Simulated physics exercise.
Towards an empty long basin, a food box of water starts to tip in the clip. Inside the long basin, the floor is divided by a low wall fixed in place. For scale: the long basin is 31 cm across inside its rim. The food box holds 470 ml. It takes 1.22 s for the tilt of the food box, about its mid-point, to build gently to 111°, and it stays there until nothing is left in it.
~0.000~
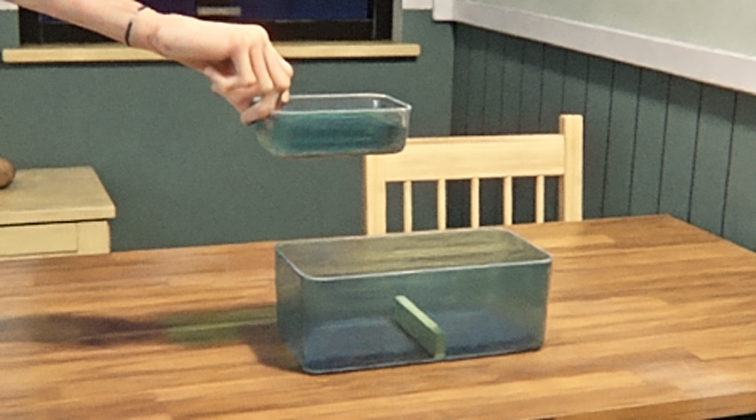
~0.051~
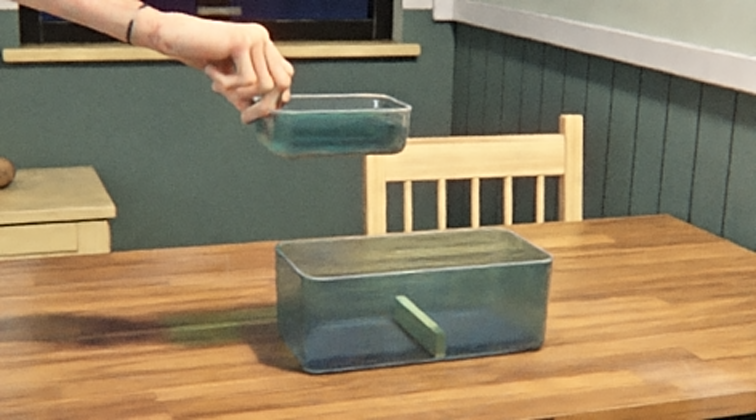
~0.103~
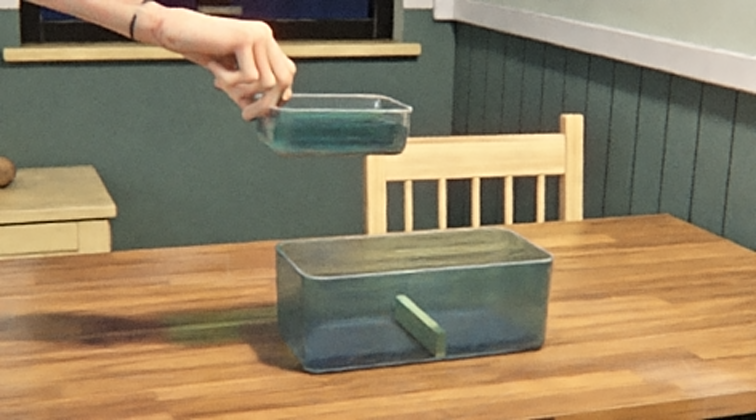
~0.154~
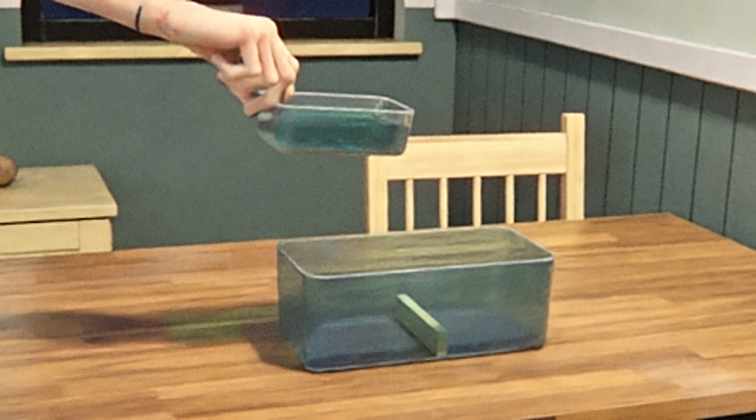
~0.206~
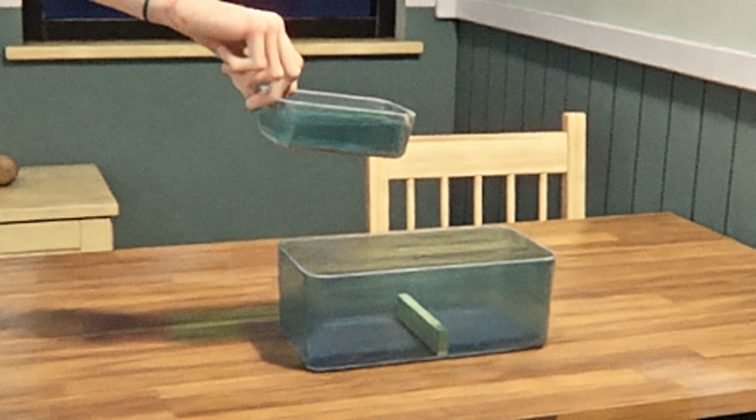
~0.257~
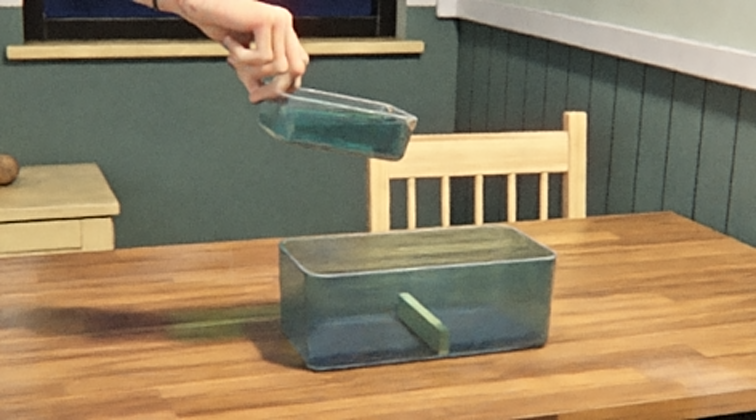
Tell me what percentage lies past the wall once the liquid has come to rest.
Some 66 per cent.
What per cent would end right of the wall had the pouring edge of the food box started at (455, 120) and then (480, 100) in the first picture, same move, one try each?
Respectively 85 and 65 %.
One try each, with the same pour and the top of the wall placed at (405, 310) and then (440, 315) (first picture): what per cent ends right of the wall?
75 per cent first, 50 per cent second.
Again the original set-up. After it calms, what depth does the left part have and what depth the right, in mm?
Some 6 mm on the left and some 16 mm on the right.
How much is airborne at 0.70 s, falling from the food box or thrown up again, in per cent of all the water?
Roughly 46 %.
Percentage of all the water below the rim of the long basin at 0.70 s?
Around 32 percent.
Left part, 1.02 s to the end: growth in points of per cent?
Some 7 per cent.
By 0.70 s the tilt is 68° and 24 per cent is still to pour, 2 is left of the wall and 29 right of it.
By 1.02 s the tilt is 104° and 3 per cent is still to pour, 24 is left of the wall and 66 right of it.
By 1.35 s the tilt is 111° and 0 per cent is still to pour, 31 is left of the wall and 66 right of it.
By 1.72 s the tilt is 111° and 0 per cent is still to pour, 31 is left of the wall and 66 right of it.
At rest 31 per cent lies left of the wall, 66 right of it and 2 outside.
